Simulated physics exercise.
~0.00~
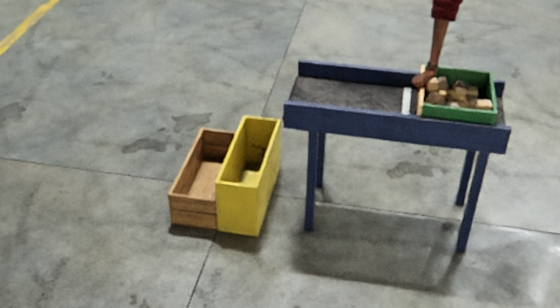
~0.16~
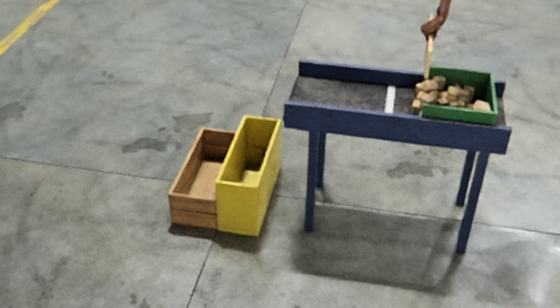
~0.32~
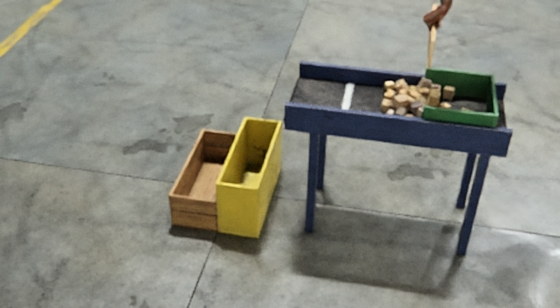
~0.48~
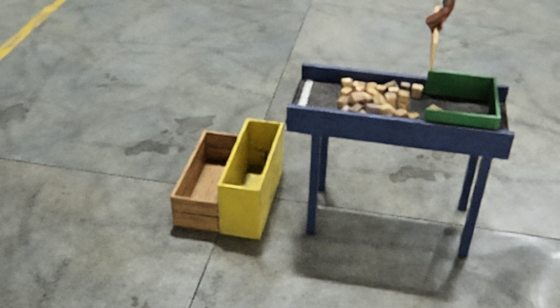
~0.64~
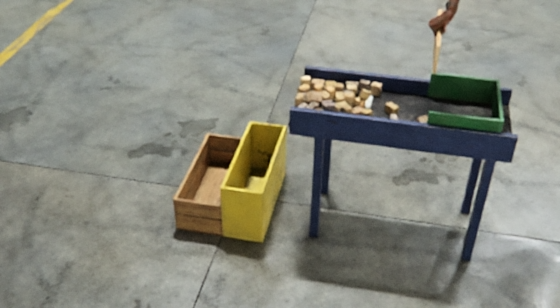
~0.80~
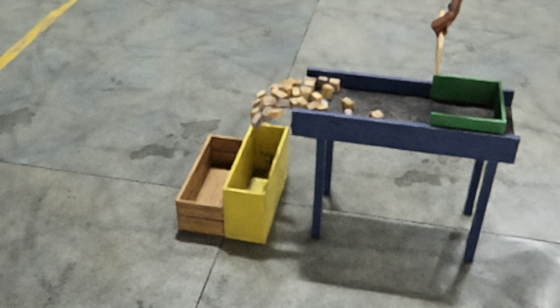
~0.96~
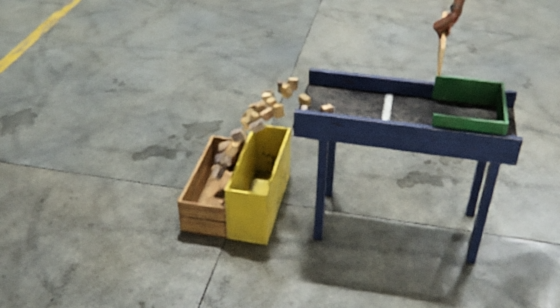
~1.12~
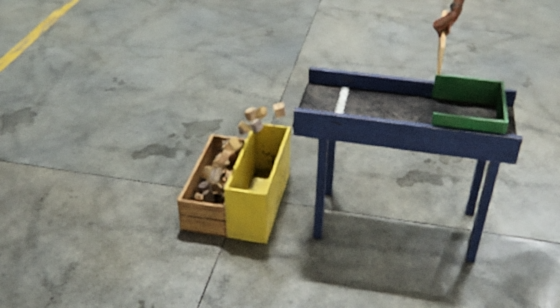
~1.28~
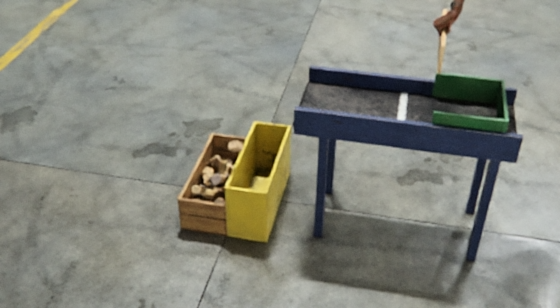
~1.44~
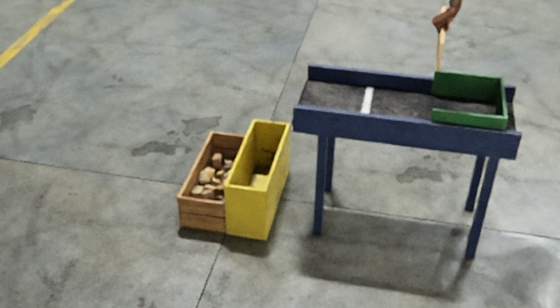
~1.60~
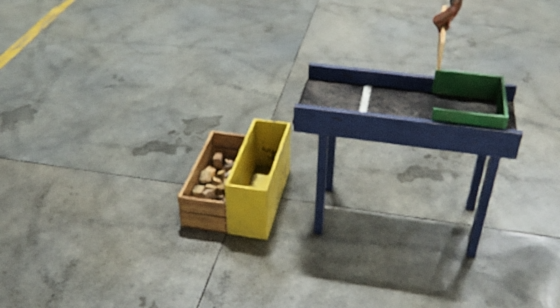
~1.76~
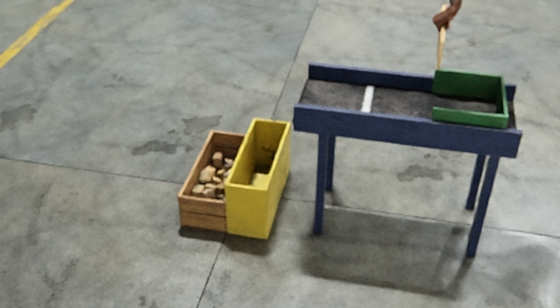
A dark blue table with a grey belt stands on a stained concrete floor, seen from above through a slightly swaying camera, with a green pen of timber offcuts at its right end. To its left sit a tall yellow tote and, just beyond, a brown wooden tub. A hand lifts a wooden gate, and the belt carries the blocks left, its white stripe moving along. They spread out, shoot off the left end in a stream and fly over the yellow tote. The blocks drop into the wooden tub and settle there, leaving the pen and belt empty.
